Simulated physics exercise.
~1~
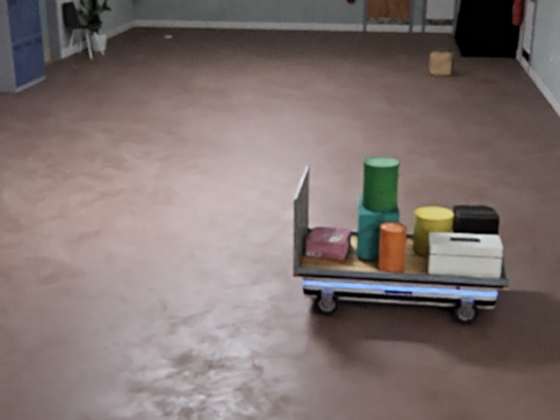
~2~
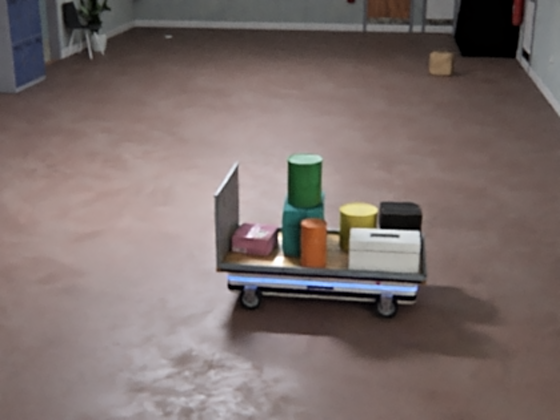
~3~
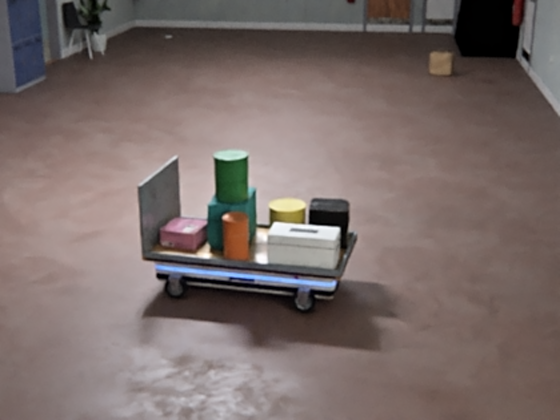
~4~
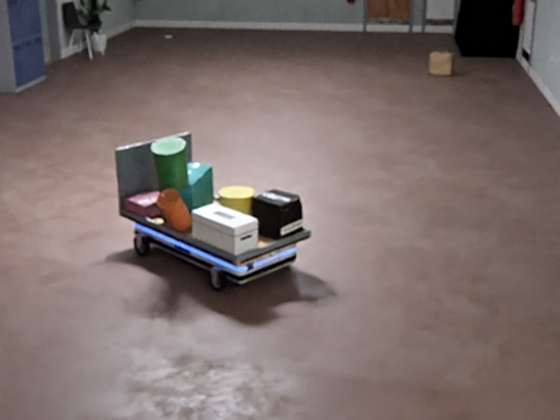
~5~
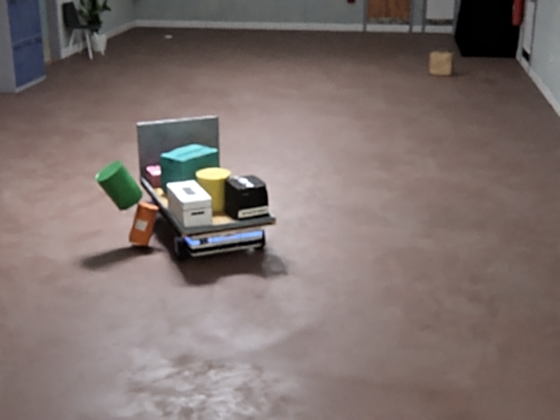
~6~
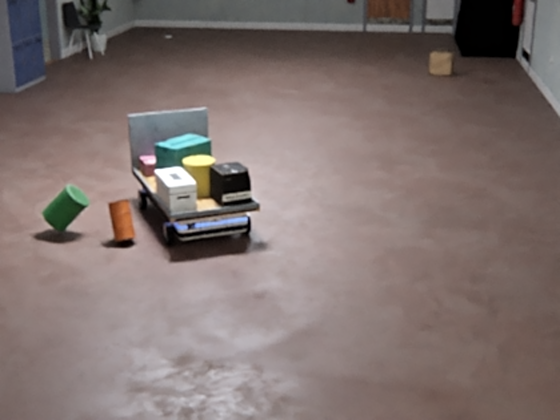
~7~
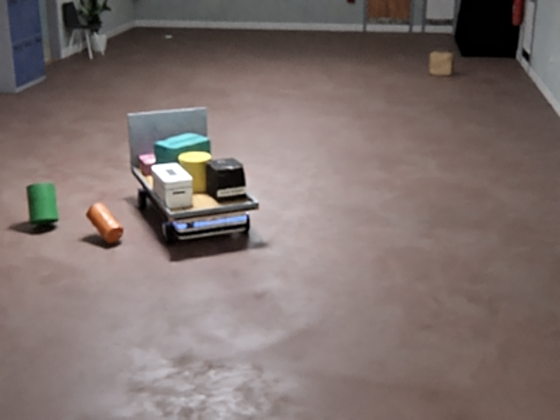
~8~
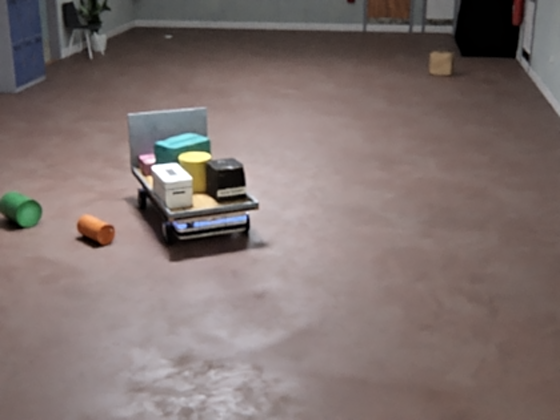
In this clip, a cart loaded with boxes, pails and an orange canister moves left and turns, its load leaning, until the green pail and orange canister topple off the left side and end on their sides on the floor beside the stopped cart, the other items still aboard.
